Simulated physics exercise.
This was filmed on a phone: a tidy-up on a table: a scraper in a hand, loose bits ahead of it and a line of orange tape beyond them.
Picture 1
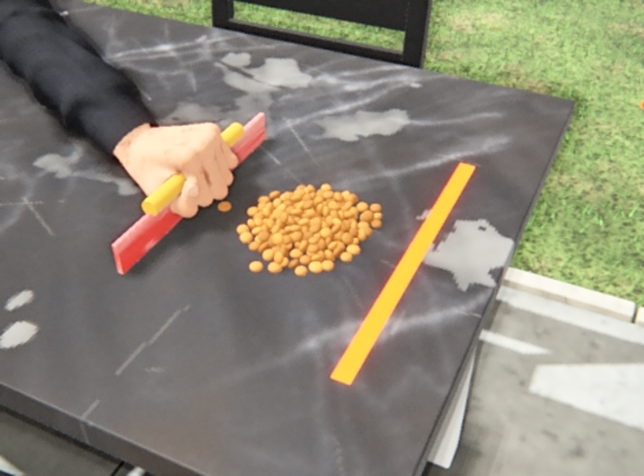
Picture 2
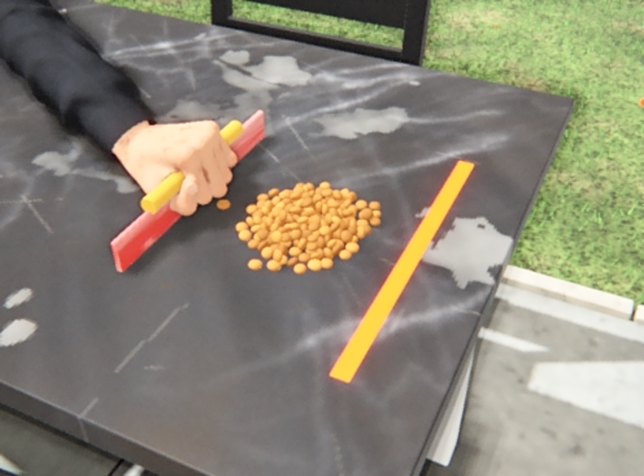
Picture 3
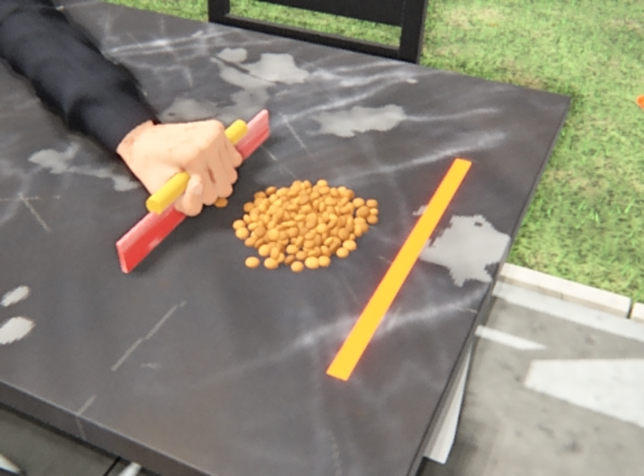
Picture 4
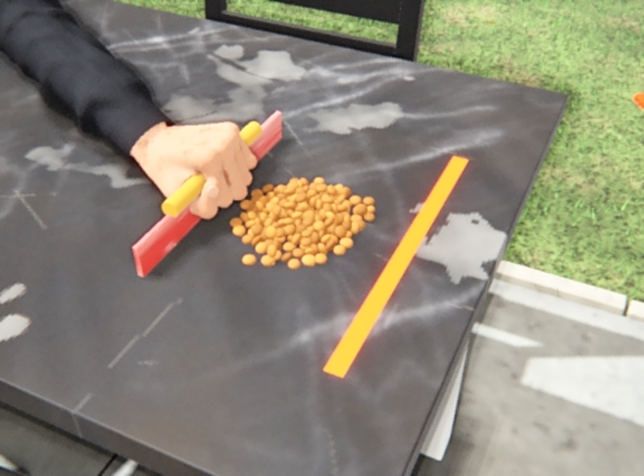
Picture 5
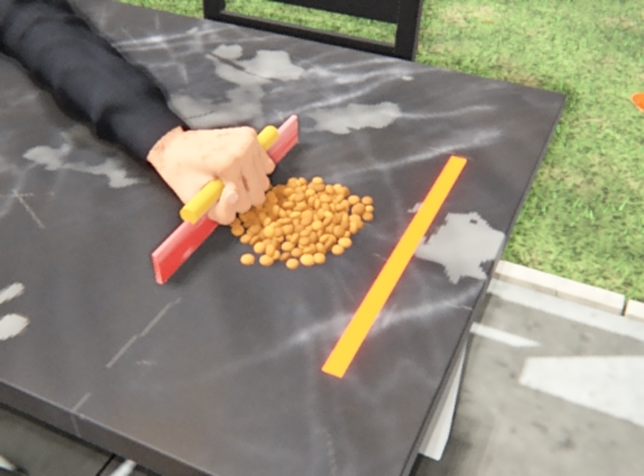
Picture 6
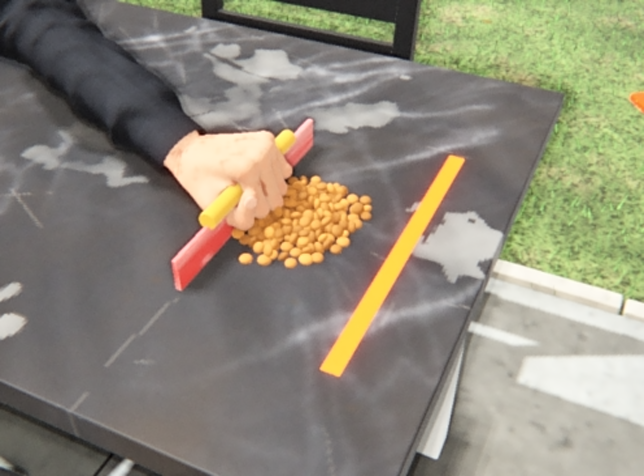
A hand holding a red scraper with a yellow handle rested on a dark table, then slid it right into a heap of orange-brown bits, nudging a few toward a strip of orange tape.
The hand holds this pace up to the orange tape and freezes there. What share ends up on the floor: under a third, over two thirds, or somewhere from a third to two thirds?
The portion that tips off fails to reach a third.
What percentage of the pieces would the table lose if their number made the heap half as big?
Roughly 0 per cent of the heap.
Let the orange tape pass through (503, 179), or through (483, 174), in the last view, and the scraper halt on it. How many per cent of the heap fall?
Try 1 gives 90 %, try 2 gives 60 %.
Shortly afterwards, scraper still moving, near (333, 204); heap all on the table, its front near (422, 249).
Next, scraper stopped at the orange tape; heap a little over the edge.
In the end, scraper stopped at the orange tape; heap a little over the edge.
